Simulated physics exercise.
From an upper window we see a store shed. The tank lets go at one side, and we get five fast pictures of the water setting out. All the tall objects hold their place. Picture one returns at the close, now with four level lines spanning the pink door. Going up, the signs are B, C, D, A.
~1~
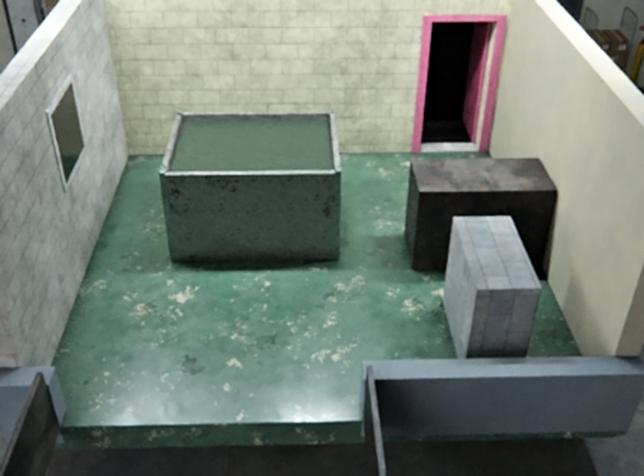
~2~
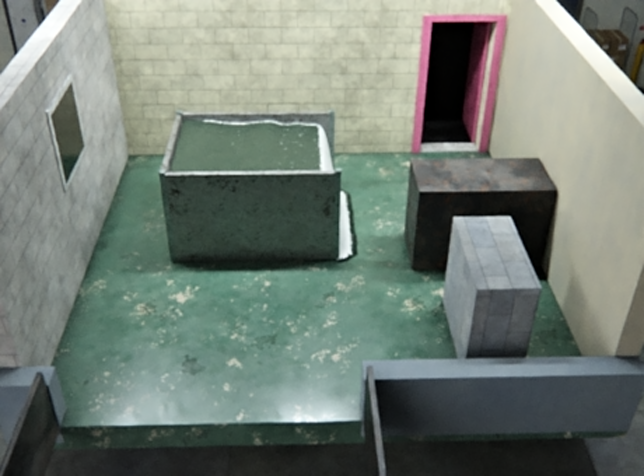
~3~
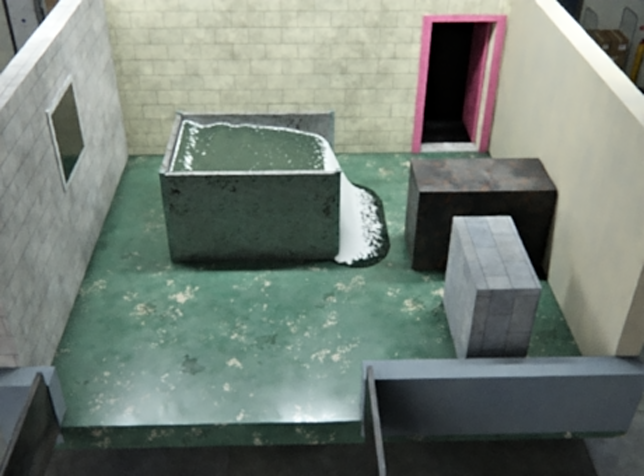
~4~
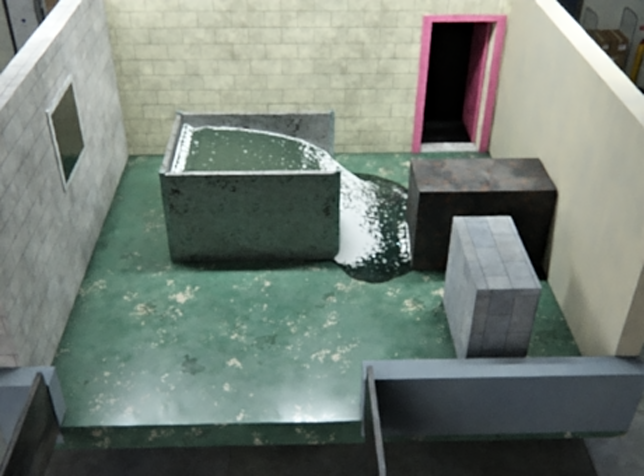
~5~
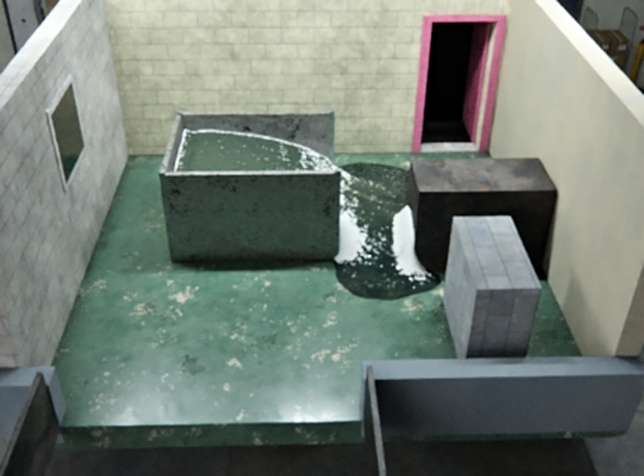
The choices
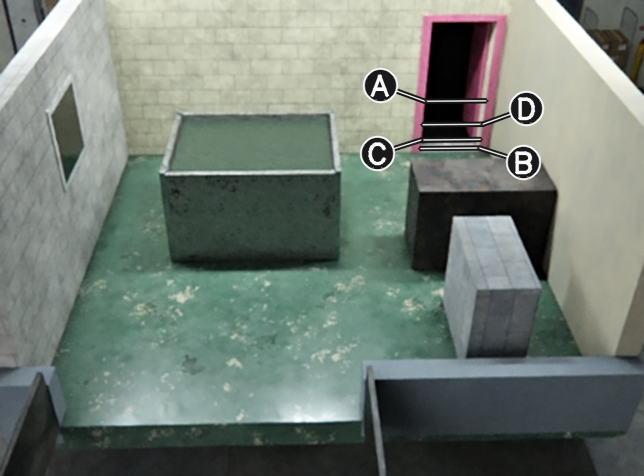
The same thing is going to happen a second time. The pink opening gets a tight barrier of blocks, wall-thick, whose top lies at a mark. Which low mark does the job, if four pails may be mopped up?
A.
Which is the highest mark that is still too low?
The answer is D.
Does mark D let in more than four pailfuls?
Yes.
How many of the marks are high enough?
One of them.
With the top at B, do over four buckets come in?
Yes, it does.
On the marked copy, A at (455, 101); B at (449, 148); C at (450, 139); D at (452, 124); from the bottom up B, C, D, A.
With A, nothing gets over.
With B, dozens of bucketfuls pour in.
With C, dozens of bucketfuls pour in.
With D, about 8 bucketfuls get in.
